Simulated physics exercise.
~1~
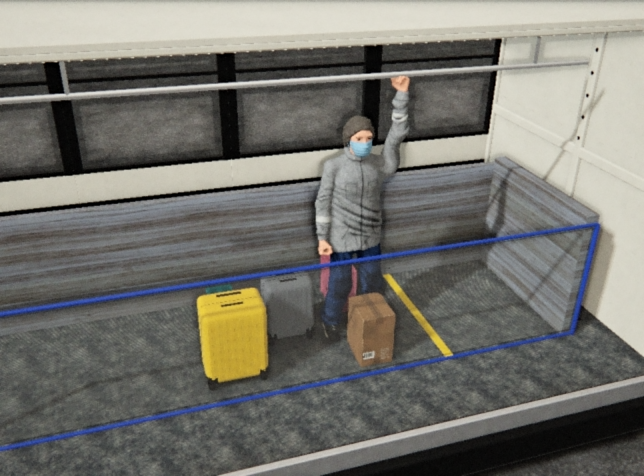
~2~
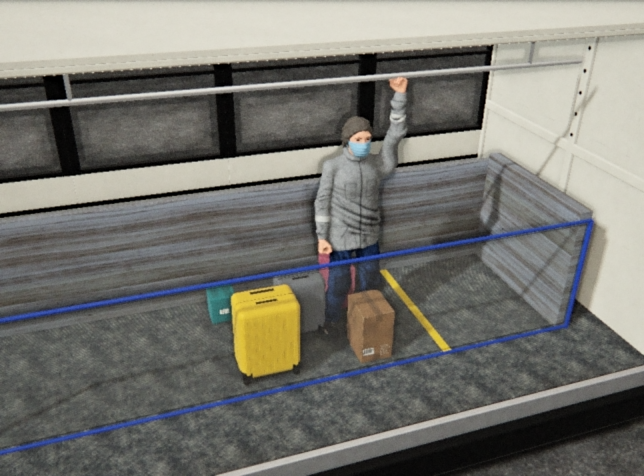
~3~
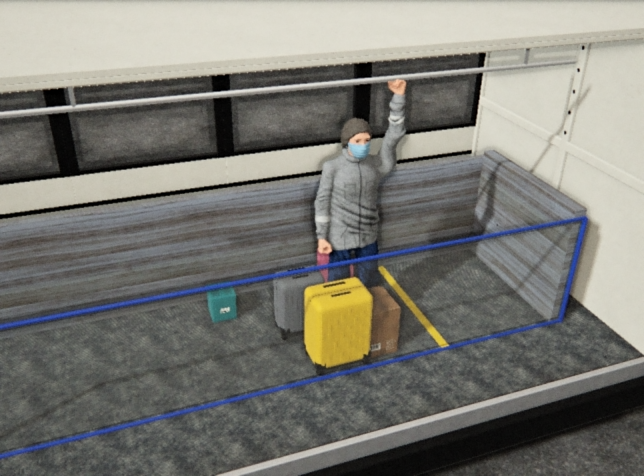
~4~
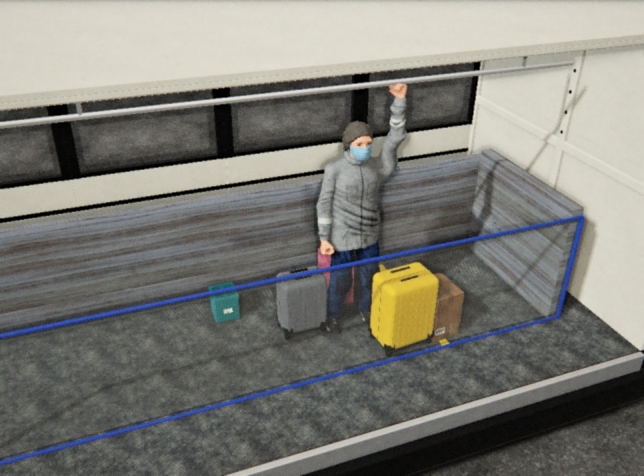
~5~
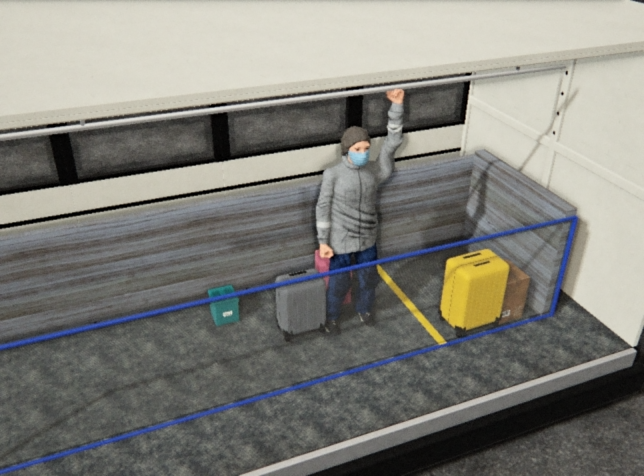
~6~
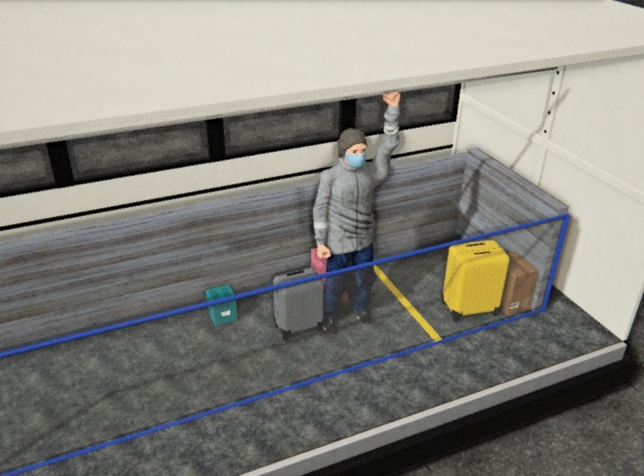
The video shows a masked passenger gripping an overhead rail in a bus bay while a large yellow suitcase rolls right, meets a brown box and moves with it past the yellow floor line, ending beyond it as the grey case, teal container and pink item remain left of the line.
